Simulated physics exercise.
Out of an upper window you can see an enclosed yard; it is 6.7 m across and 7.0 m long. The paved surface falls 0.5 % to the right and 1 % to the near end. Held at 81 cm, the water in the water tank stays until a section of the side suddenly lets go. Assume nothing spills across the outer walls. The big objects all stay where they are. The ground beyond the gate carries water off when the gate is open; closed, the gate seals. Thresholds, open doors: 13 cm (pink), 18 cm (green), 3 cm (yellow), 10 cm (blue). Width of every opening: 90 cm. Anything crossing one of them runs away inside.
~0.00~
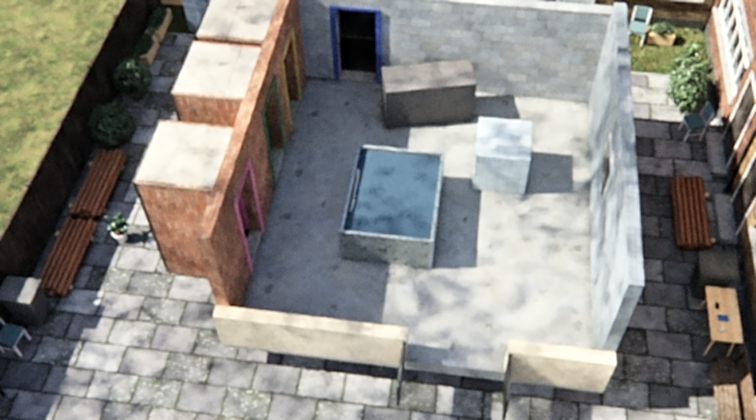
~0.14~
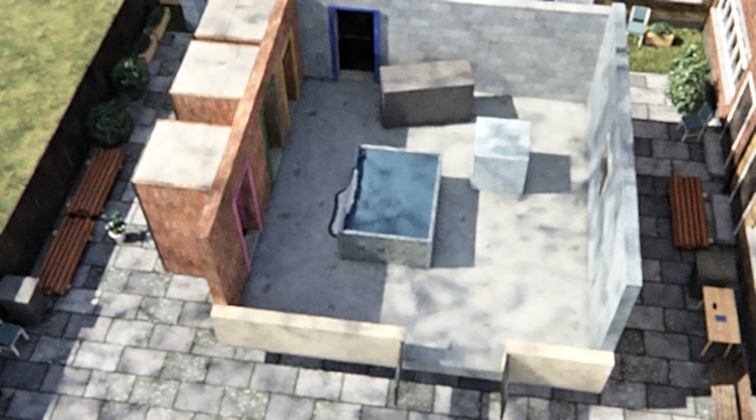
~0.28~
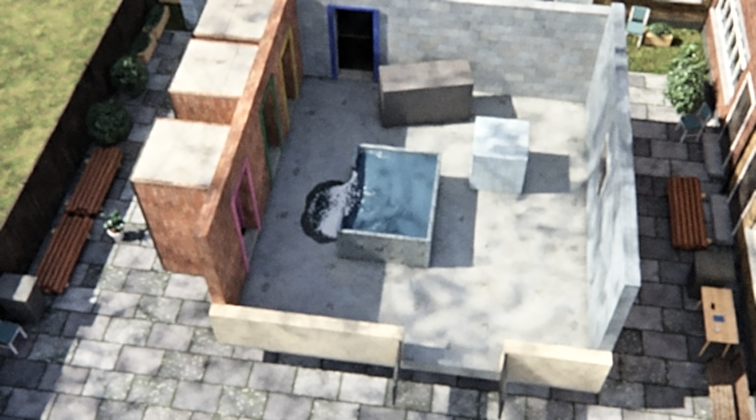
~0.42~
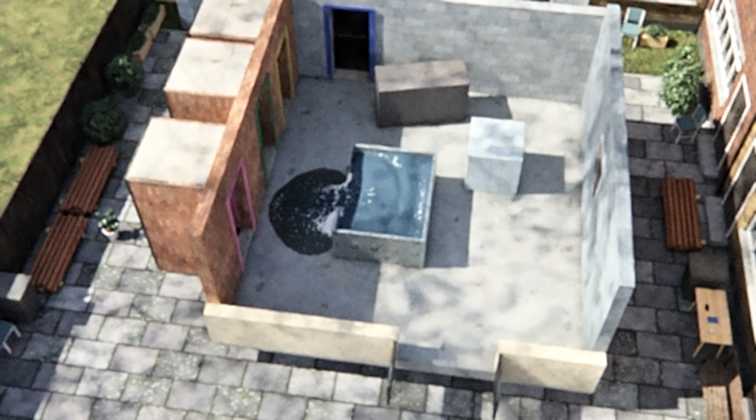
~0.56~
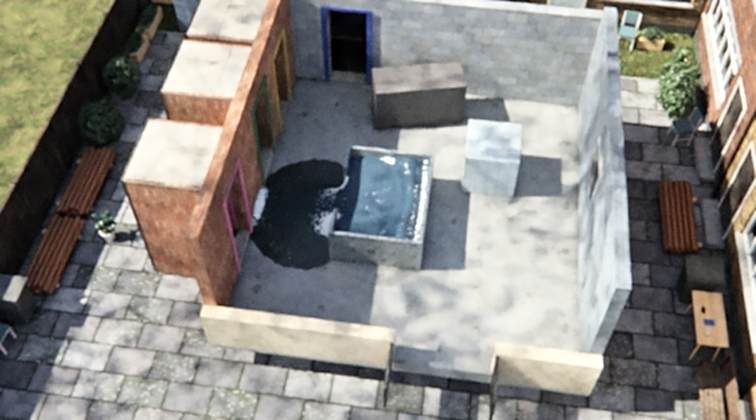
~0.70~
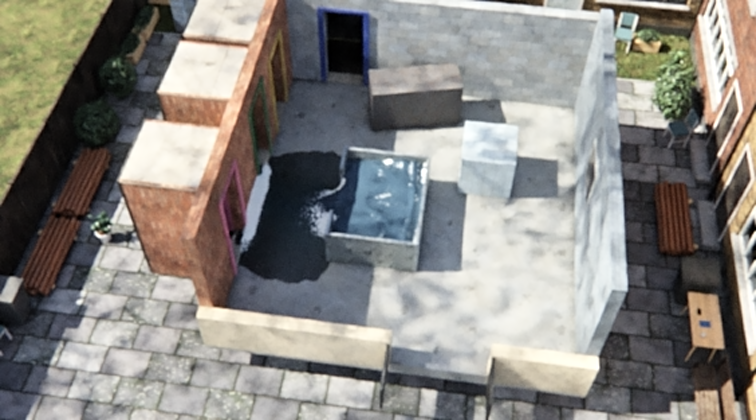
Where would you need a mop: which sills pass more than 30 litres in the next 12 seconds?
In the end the pink door breaches the limit. The green door breaches the limit. The yellow door breaches the limit. The blue door breaches the limit.
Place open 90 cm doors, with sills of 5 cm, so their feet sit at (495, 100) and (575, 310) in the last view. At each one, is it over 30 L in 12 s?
Check, in order - pass / fail.
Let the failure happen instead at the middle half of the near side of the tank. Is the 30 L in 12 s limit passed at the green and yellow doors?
Log - green: Threshold not reached, yellow: Threshold topped.
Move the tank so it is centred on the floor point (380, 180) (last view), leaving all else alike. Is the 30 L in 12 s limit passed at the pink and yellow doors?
Measured against the limit, the pink door stays within it and the yellow door goes beyond it.
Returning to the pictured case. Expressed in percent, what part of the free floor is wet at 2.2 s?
Close to 25 in a hundred parts are wet.
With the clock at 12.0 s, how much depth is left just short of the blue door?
Roughly 5.0 centimetres.
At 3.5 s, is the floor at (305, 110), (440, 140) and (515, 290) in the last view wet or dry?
Respectively: Got hit, was missed, was missed.
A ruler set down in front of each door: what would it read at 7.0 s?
Readings (cm): Pink = 10; green = 10; yellow = 6; blue = 14.
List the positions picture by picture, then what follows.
In the first frame, still water, 81 cm deep, in the water tank at (394, 194).
In the second frame, the front is at (337, 235), 0.6 m from the gap at (351, 204); 0.3 m2 of floor is under water; 81 cm left at the back of the water tank.
In the third frame, water pours out at (350, 205) and has run 1.0 m, to (307, 228); typically 13 cm deep outside, 81 cm at the water tank's back.
In the fourth frame, water pours out at (345, 205) and has run 1.5 m, to (273, 208); typically 9 cm deep outside, 75 cm at the water tank's back.
In the fifth frame, water pours out at (342, 207) and has run 1.9 m, to (252, 231); typically 7 cm deep outside, 68 cm at the water tank's back.
In the sixth frame, water pours out at (339, 208) and has run 2.2 m, to (240, 259); typically 6 cm deep outside, 72 cm at the water tank's back.
After 1.4 s water covers 15 % of the floor and is deepest (49 cm) near (263, 211); pink door 30 cm at the sill, 29 L in, green door 35 cm at the sill, 27 L in, yellow door 6 cm at the sill, 0 L in, blue door not reached.
After 2.2 s water covers 25 % of the floor and is deepest (40 cm) near (220, 329); pink door 25 cm at the sill, 92 L in, green door 29 cm at the sill, 82 L in, yellow door 8 cm at the sill, 5 L in, blue door 10 cm at the sill, 0 L in.
After 3.5 s water covers 45 % of the floor and is deepest (28 cm) near (255, 210); pink door 20 cm at the sill, 134 L in, green door 22 cm at the sill, 110 L in, yellow door 6 cm at the sill, 17 L in, blue door 17 cm at the sill, 29 L in.
After 7.0 s water covers 80 % of the floor and is deepest (18 cm) near (412, 99); pink door 10 cm at the sill, 155 L in, green door 10 cm at the sill, 116 L in, yellow door 6 cm at the sill, 35 L in, blue door 14 cm at the sill, 71 L in.
After 12.0 s water covers 100 % of the floor and is deepest (10 cm) near (478, 337); pink door 7 cm at the sill, 155 L in, green door 5 cm at the sill, 117 L in, yellow door 5 cm at the sill, 101 L in, blue door 5 cm at the sill, 79 L in.
